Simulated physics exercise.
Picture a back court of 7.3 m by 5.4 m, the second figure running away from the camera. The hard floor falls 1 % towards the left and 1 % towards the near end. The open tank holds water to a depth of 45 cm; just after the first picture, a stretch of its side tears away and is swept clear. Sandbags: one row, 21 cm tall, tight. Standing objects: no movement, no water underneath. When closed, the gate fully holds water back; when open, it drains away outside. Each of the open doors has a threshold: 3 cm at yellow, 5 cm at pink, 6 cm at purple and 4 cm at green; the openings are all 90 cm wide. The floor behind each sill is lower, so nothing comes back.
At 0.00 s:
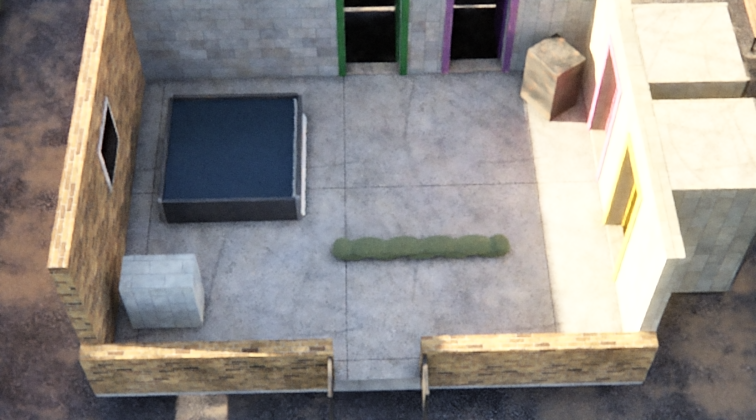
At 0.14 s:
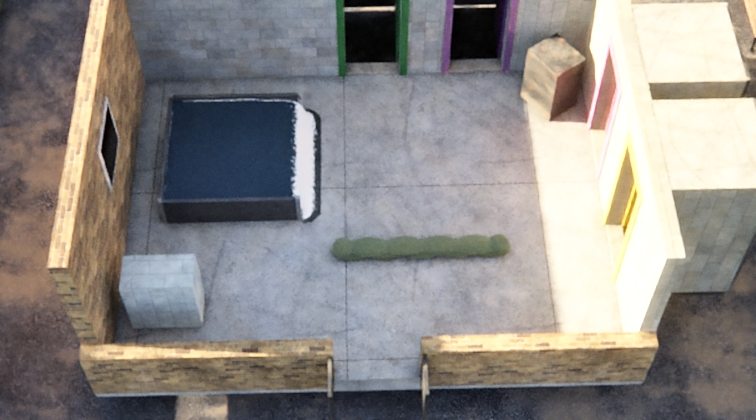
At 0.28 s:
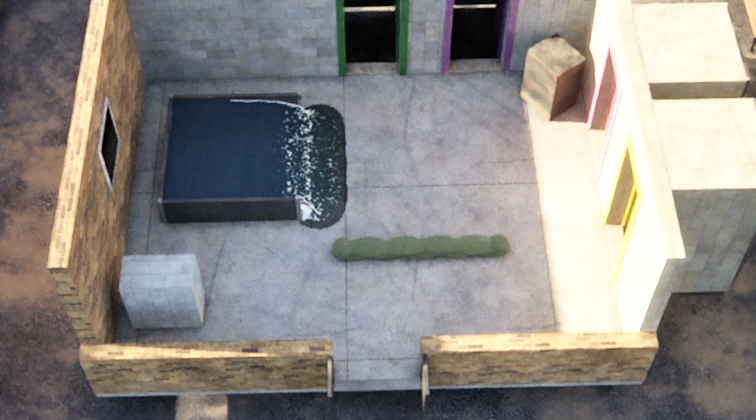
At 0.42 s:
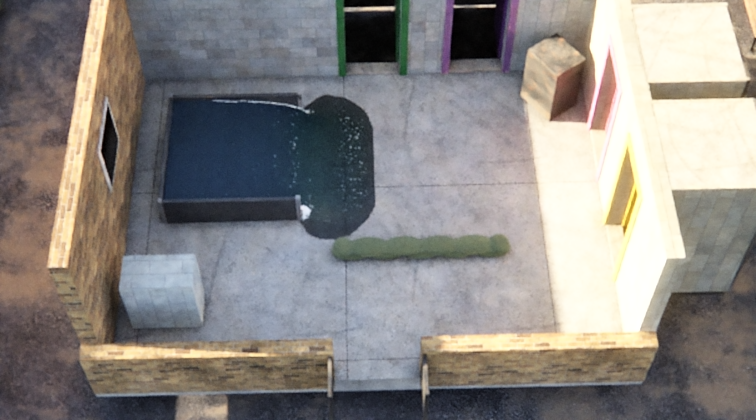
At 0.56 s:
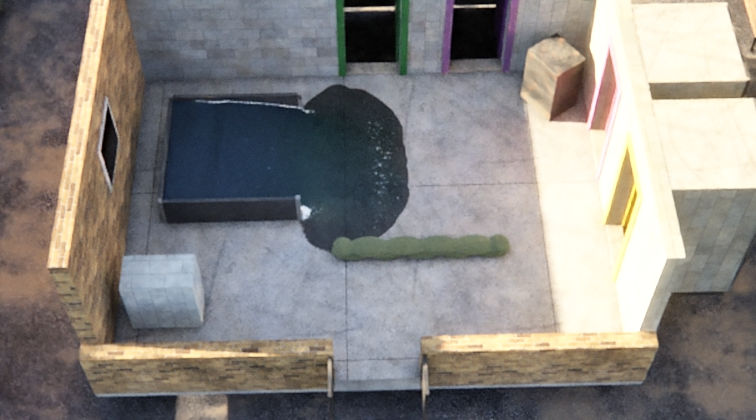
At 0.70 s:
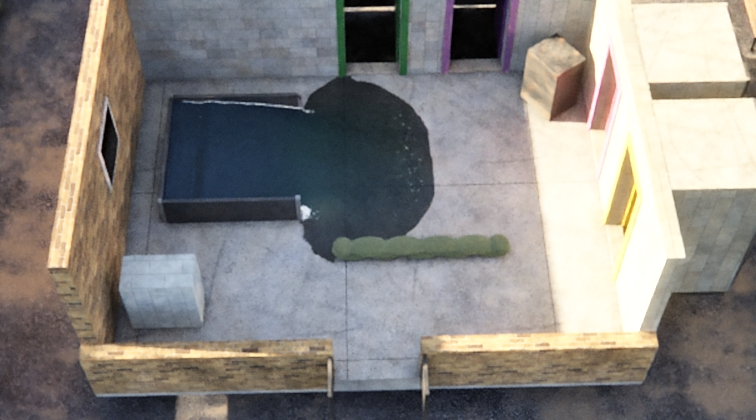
To begin with, a dark, open tank of still water stands at the left of a walled courtyard. Its right side gives way and white, foaming water pours onto the paved floor. The dark pool spreads rightward in a widening rounded shape, reaching the left end of a low green hedge.
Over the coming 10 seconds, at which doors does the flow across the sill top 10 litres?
Yellow door: More than stated; pink door: More than stated; purple door: More than stated; green door: More than stated.
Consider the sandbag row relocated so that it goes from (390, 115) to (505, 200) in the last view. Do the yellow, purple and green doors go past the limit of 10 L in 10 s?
In that case yellow gets more than allowed, purple gets no more than allowed, green gets more than allowed.
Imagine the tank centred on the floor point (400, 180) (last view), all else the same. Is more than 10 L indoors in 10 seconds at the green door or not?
Then green falls short.
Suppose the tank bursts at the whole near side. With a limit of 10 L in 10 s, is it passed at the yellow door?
Well, at yellow it would be too much.
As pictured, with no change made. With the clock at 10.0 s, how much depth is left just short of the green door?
About 3.0 cm deep.
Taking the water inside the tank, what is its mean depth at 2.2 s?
Roughly 18 cm on average.
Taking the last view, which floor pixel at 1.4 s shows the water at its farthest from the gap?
(546, 173).
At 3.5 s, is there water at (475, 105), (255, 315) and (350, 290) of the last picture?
The first point is awash, the second is not yet hit and the third is not yet hit.
After 1.4 s water covers 30 % of the floor and is deepest (20 cm) near (306, 198); yellow door not reached, pink door not reached, purple door not reached, green door 7 cm at the sill, 0 L in.
After 2.2 s water covers 40 % of the floor and is deepest (17 cm) near (306, 180); yellow door not reached, pink door 10 cm at the sill, 6 L in, purple door 7 cm at the sill, 0 L in, green door 7 cm at the sill, 4 L in.
After 3.5 s water covers 45 % of the floor and is deepest (21 cm) near (596, 200); yellow door 13 cm at the sill, 50 L in, pink door 19 cm at the sill, 81 L in, purple door 8 cm at the sill, 2 L in, green door 6 cm at the sill, 14 L in.
After 6.0 s water covers 55 % of the floor and is deepest (13 cm) near (608, 345); yellow door 7 cm at the sill, 113 L in, pink door 9 cm at the sill, 180 L in, purple door 6 cm at the sill, 17 L in, green door 3 cm at the sill, 20 L in.
After 10.0 s water covers 85 % of the floor and is deepest (9 cm) near (206, 301); yellow door 5 cm at the sill, 130 L in, pink door 2 cm at the sill, 188 L in, purple door 2 cm at the sill, 19 L in, green door 3 cm at the sill, 22 L in.
